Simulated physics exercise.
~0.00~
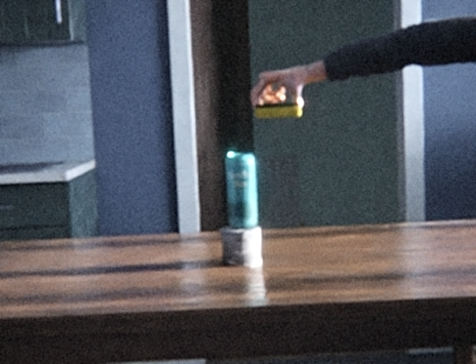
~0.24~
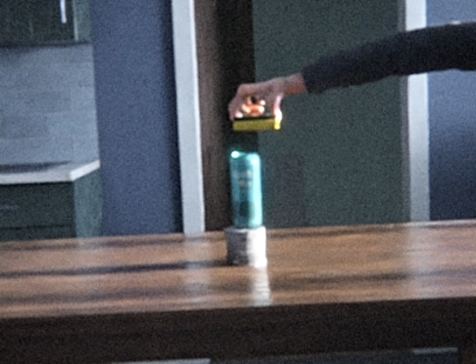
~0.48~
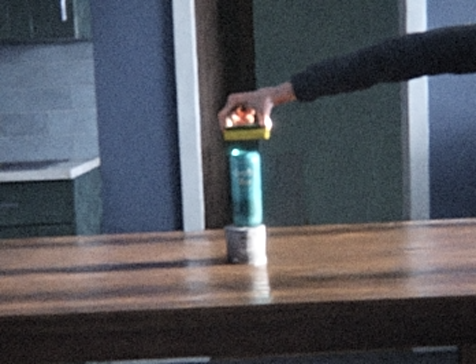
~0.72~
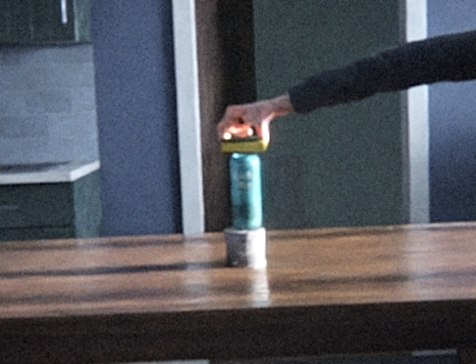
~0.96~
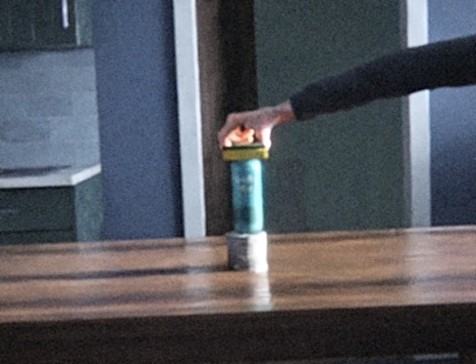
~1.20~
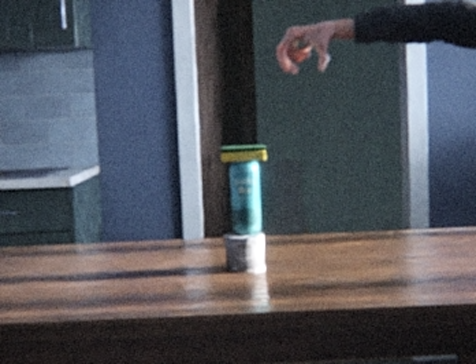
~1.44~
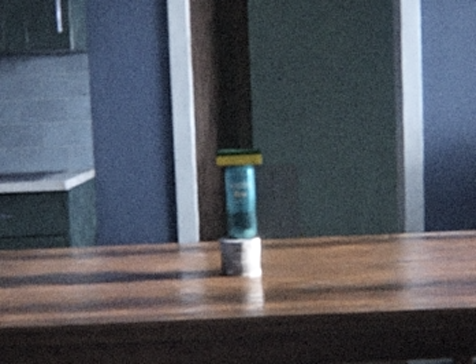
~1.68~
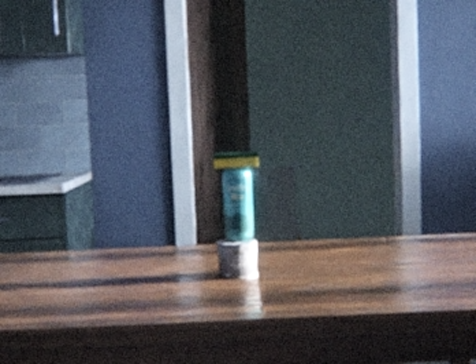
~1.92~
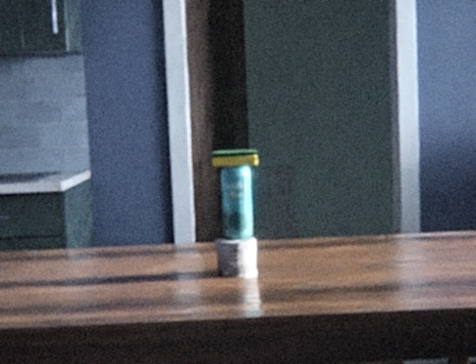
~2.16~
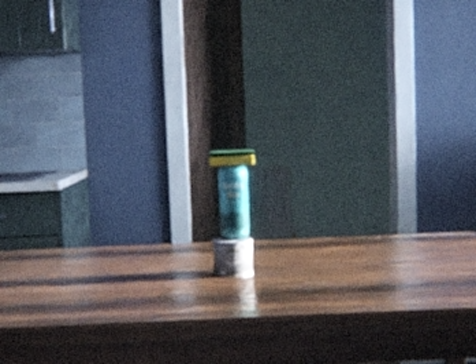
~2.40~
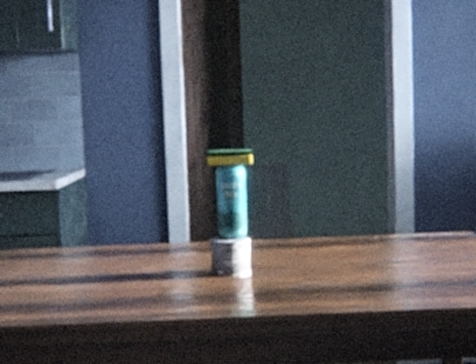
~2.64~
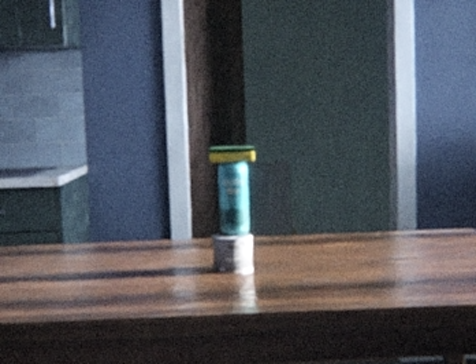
On a brown wooden table in a room with dark cabinets and blue walls, a turquoise can stands upright on a small grey tub. A hand in a dark sleeve reaches in from the right, holding a yellow sponge above the can. It moves the sponge left and down until it rests on the can's top, keeping hold of it for a moment. The fingers then let go, and the hand draws back to the right and out of view. The sponge stays flat on top, and the stack of three is still standing at the end.
